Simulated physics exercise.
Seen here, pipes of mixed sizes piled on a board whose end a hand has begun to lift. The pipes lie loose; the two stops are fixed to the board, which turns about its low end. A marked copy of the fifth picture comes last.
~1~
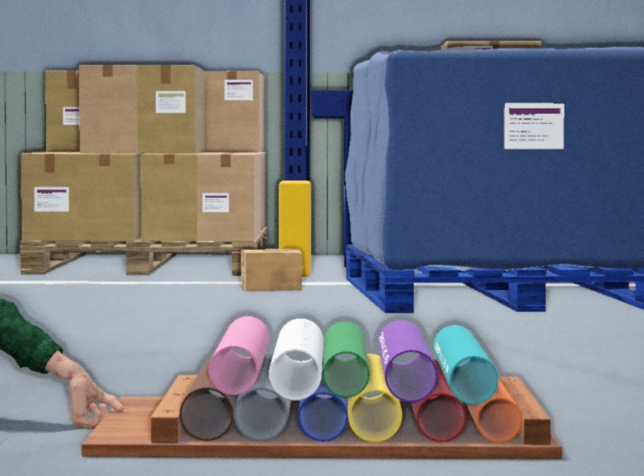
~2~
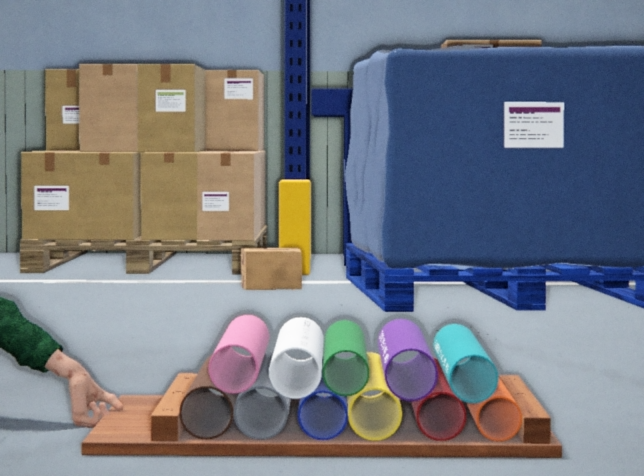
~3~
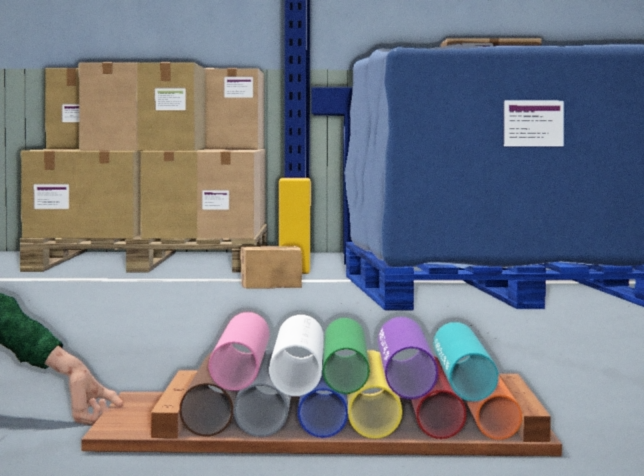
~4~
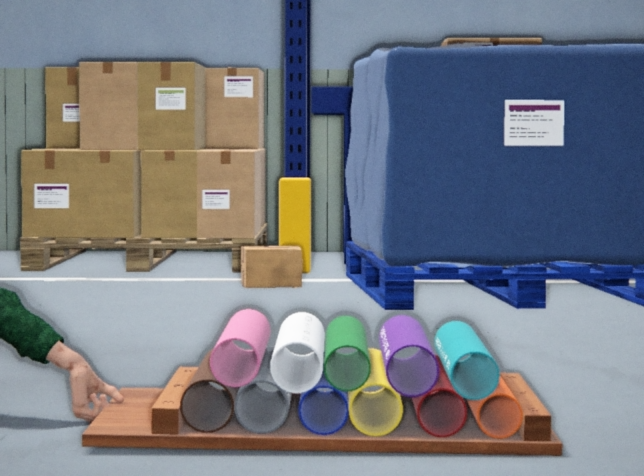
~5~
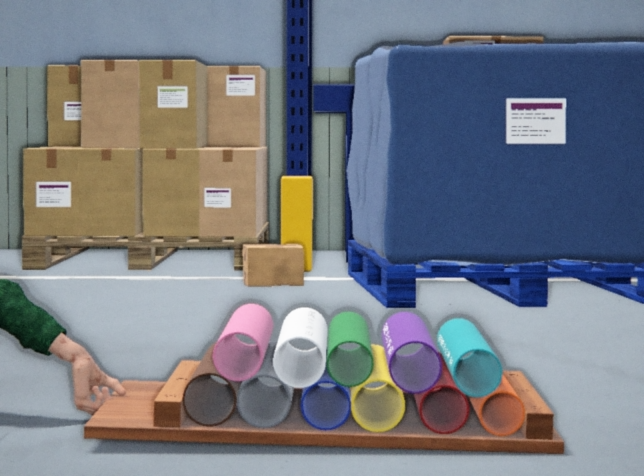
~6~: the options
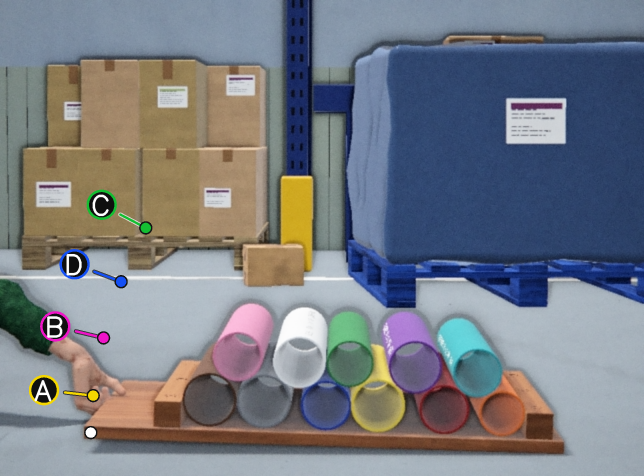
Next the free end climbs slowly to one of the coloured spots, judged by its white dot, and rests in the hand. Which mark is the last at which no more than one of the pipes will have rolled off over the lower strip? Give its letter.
Lift it to D and no more.
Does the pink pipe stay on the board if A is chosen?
Yes.
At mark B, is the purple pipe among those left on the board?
Yes, with B.
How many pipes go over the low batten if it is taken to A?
With A, none.
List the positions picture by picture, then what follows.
In the first frame, blue pipe (323, 417); yellow pipe (375, 415); red pipe (442, 417).
In the second frame, red pipe (441, 416); orange pipe (499, 419).
In the third frame, board (323, 409); brown pipe (206, 409); grey pipe (261, 410); blue pipe (323, 413).
In the fourth frame, board (323, 407); brown pipe (207, 406); grey pipe (262, 407).
In the fifth frame, board (325, 402); brown pipe (209, 399); grey pipe (264, 401).
On the marked copy, A at (93, 396); B at (103, 338); C at (146, 228); D at (121, 282); the white dot at (91, 432).
Following D. Soon after the start, board at 14°.
Later, board at 20°.
In the end, board at 20°, none over the low batten.
As for the rest, A none over the low batten; B none over the low batten; C four over the low batten (turquoise, white, green, purple).
